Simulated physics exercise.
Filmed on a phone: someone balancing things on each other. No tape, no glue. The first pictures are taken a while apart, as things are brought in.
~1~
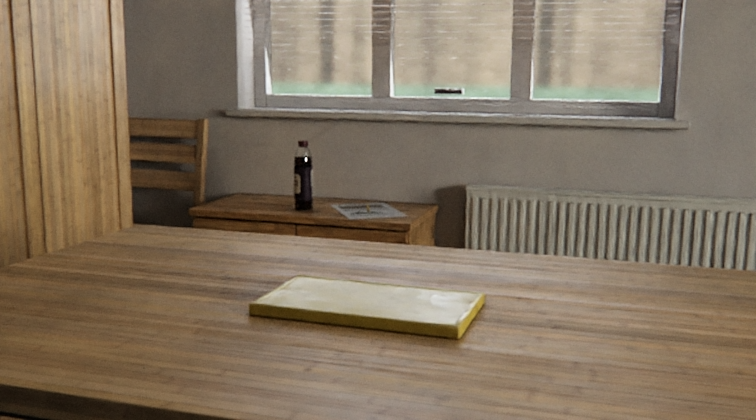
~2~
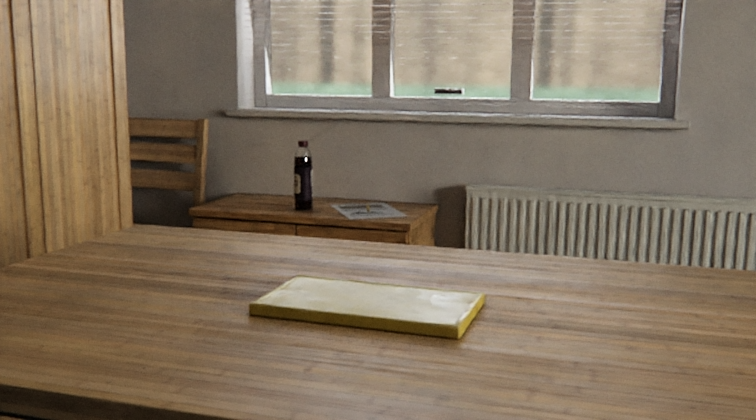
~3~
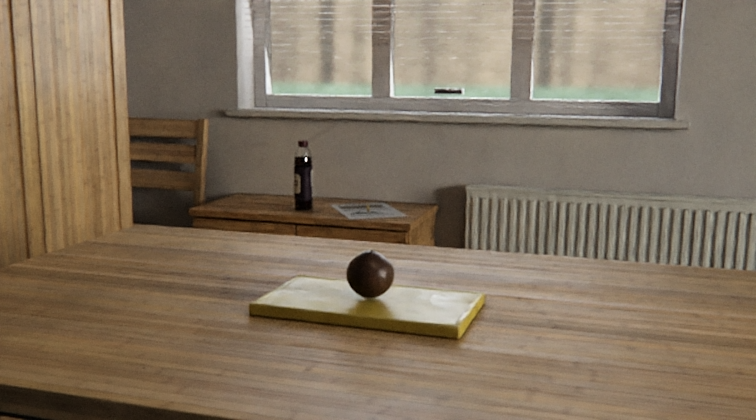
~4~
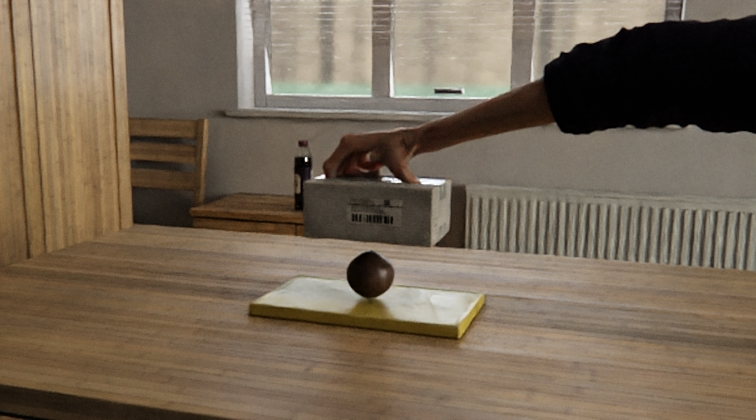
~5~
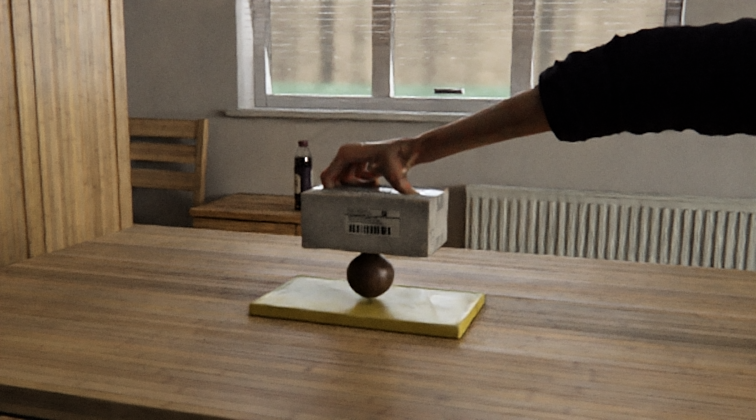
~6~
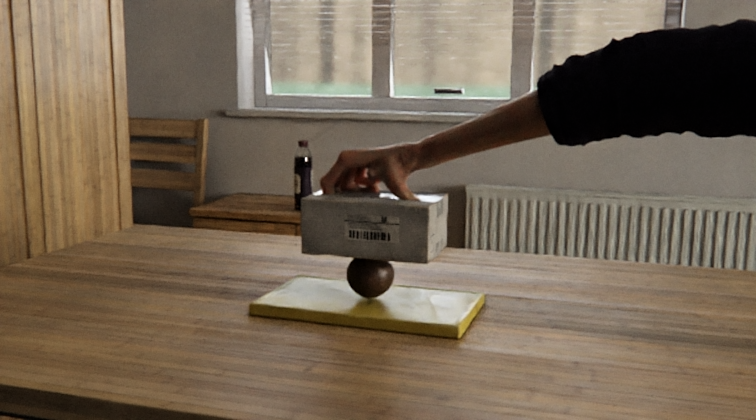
Brown onion appearing on a pale yellow-edged board on a wooden table, then a hand lowering a white box onto it.
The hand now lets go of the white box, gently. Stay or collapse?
In the end the pile gives way.
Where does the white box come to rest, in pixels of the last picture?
At about (425, 250).
Then, 0.40 s past the last view, white box rocked 36° from its first pose near (396, 232).
Then, 0.50 s past the last view, white box rocked 43° from its first pose near (412, 239).
Then, 0.70 s past the last view, white box now fallen.
Finally, fallen, white box; the other 2 still in place. Final places as the last picture's camera would see them, white box near (425, 250). The pile loses its balance.
